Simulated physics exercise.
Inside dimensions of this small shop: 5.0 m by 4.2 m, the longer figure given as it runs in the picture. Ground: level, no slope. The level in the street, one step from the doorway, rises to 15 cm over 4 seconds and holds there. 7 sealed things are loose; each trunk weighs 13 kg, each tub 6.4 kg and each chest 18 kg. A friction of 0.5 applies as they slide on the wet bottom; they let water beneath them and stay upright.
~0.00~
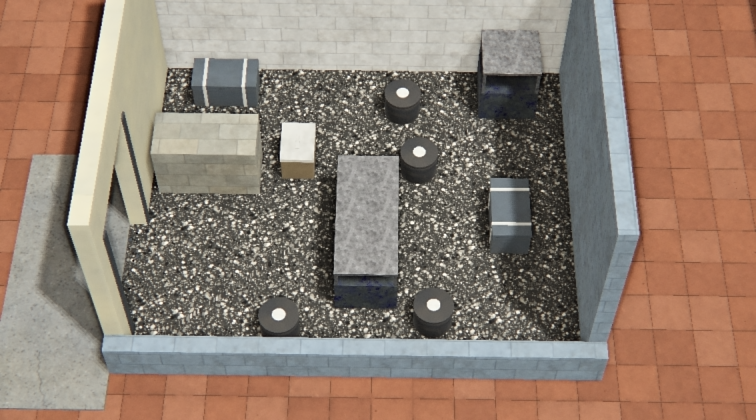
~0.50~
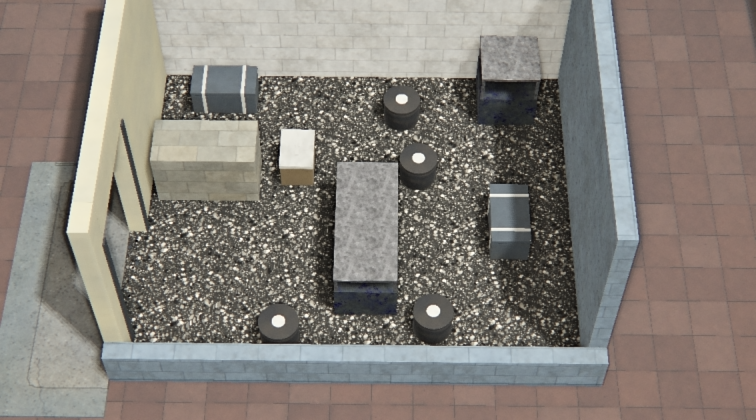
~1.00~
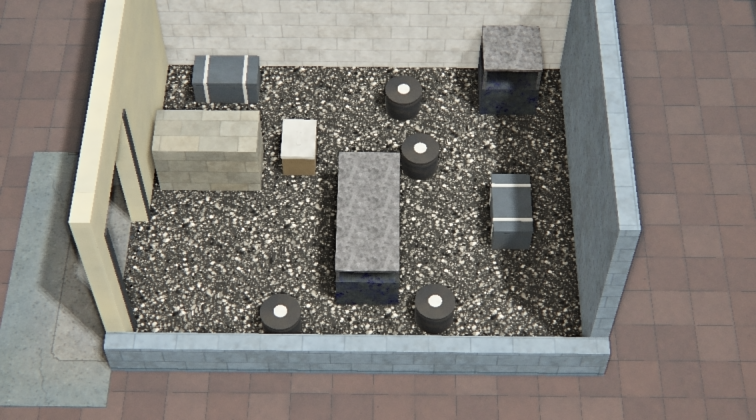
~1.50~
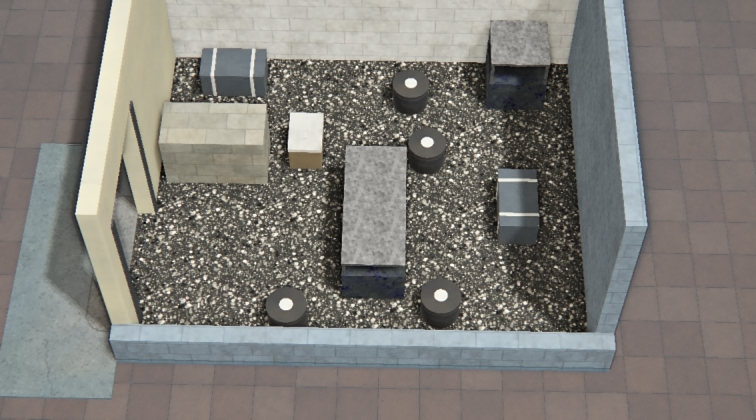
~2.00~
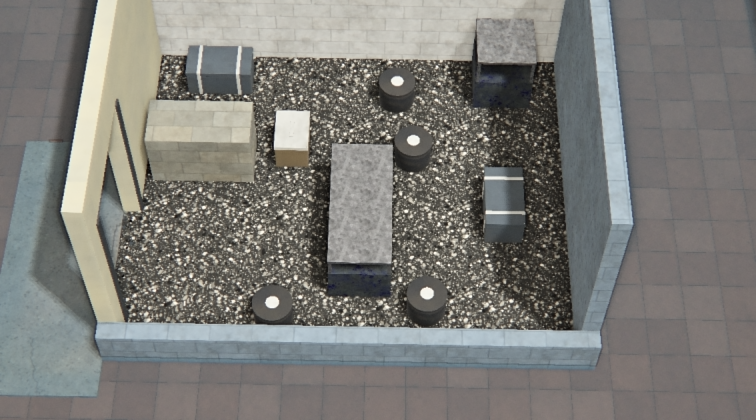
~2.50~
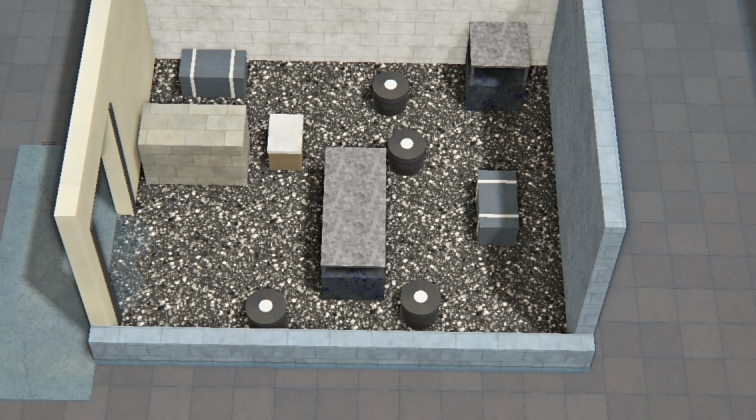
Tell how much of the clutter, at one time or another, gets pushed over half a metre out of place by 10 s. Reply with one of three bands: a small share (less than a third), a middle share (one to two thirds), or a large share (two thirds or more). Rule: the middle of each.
A small share, less than a third.
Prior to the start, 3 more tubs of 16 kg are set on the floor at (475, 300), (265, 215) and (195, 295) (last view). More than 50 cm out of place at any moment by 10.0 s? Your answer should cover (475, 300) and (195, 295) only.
Order as asked - inside the cutoff and inside the cutoff.
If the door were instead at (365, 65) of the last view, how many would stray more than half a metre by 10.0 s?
Then 3 of them would.
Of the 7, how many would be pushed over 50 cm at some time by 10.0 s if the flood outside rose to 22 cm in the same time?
Count under that change: 5.
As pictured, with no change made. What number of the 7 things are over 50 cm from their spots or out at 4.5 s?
By that time the total stands at 0.
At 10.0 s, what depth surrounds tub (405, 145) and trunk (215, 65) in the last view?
Depths: Near 2 cm, then near 3 cm.
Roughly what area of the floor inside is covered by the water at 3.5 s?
Close to 1.5 m2, I'd say.
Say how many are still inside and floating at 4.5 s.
It comes to 0.
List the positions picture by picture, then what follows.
A trunk at (225, 72), on the bottom; a tub at (279, 315) rests on the ground; water covers 0.0 m2; 0 of 7 have shifted, in the first frame.
A trunk at (224, 79), on the bottom; a tub at (278, 321) rests on the ground; 0.0 m2 under water; 0 of 7 have shifted, in the second frame.
A trunk at (226, 69) rests on the ground; a tub at (280, 311), on the bottom; water covers 0.0 m2; 0 of 7 have shifted, in the third frame.
A trunk at (233, 62), on the bottom; a tub at (286, 305), on the bottom; water covers 0.0 m2; 0 of 7 have shifted, in the fourth frame.
A trunk at (219, 60) rests on the ground; a tub at (272, 303), on the bottom; 0.0 m2 under water; 0 of 7 have shifted, in the fifth frame.
A trunk at (213, 63) rests on the ground; a tub at (266, 306) rests on the ground; water covers 0.2 m2; 0 of 7 have shifted, in the sixth frame.
After 3.5 s 0 of 7 are over 50 cm from their spots; 0 afloat.
After 4.5 s 0 of 7 are over 50 cm from their spots; 0 afloat.
After 7.0 s 1 of 7 are over 50 cm from their spots; 1 afloat.
After 10.0 s 2 of 7 are over 50 cm from their spots, and 2 have been at some point; 1 afloat.
